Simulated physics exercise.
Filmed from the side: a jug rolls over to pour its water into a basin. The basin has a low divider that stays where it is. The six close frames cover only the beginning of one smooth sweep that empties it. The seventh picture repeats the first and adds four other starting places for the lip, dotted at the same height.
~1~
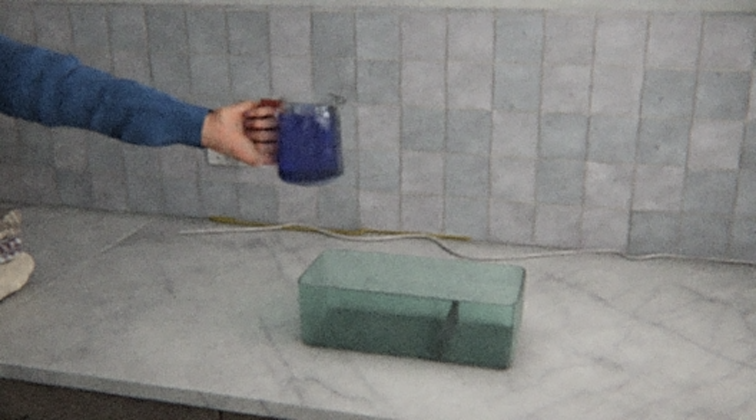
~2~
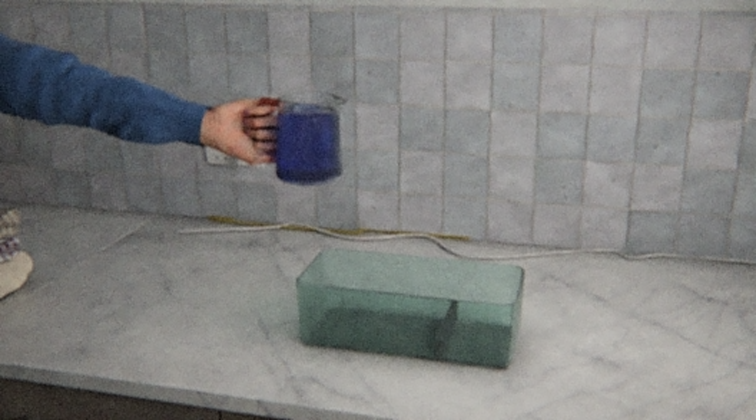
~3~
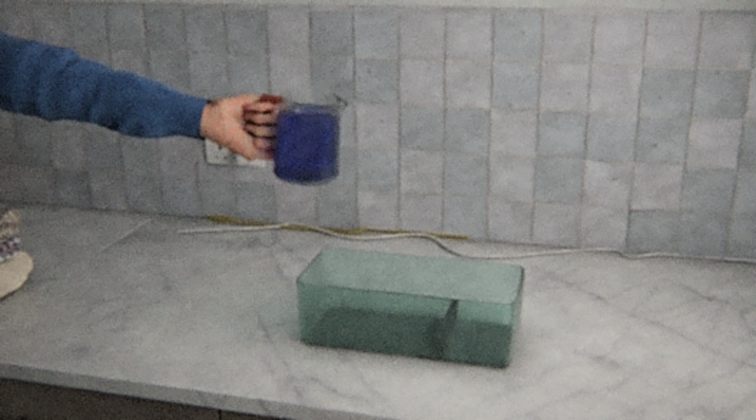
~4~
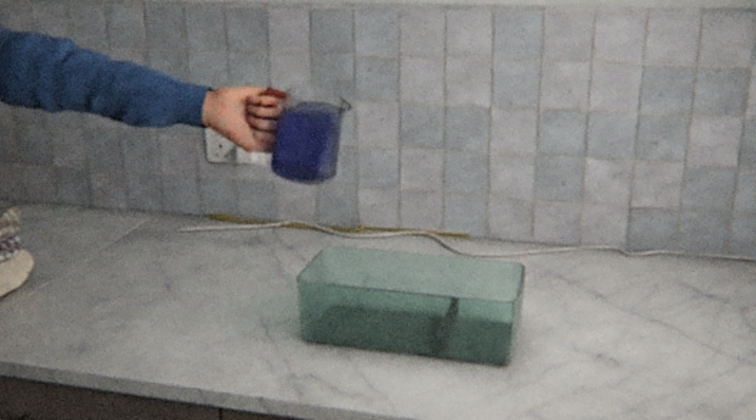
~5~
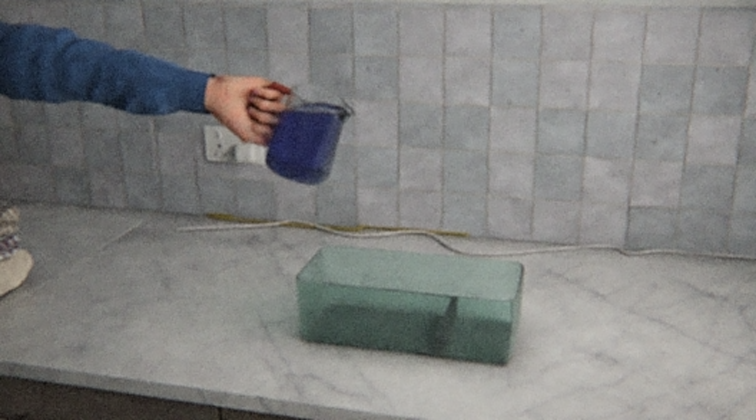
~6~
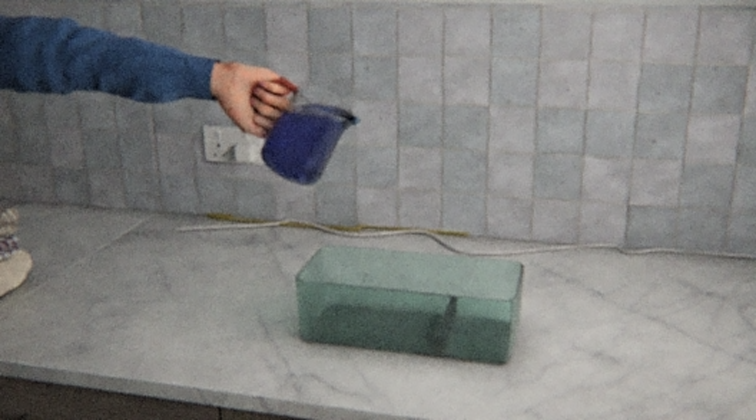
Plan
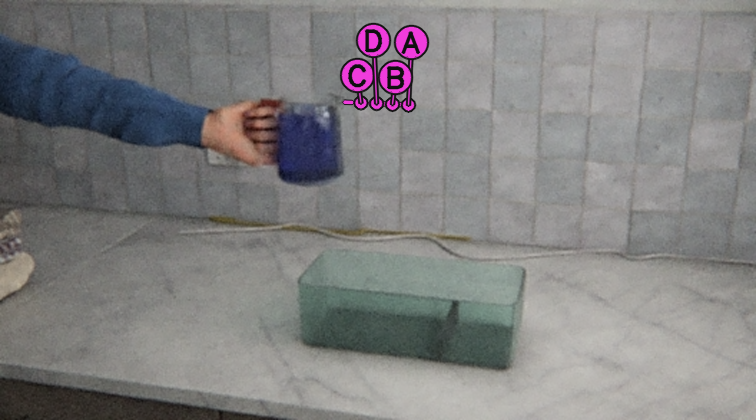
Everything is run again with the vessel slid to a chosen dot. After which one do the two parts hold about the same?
Go for D.
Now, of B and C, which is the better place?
B it is.
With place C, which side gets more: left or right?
More ends on the left.
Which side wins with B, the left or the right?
The right one.
On the marked copy, A at (408, 105); B at (392, 104); C at (360, 102); D at (376, 103).
For place A, about 21 % ends left of the wall and 73 % right of it; 6 % is lost outside.
For place B, about 24 % ends left of the wall and 73 % right of it; 3 % is lost outside.
For place C, about 86 % ends left of the wall and 6 % right of it; 8 % is lost outside.
For place D, about 49 % ends left of the wall and 47 % right of it; 3 % is lost outside.
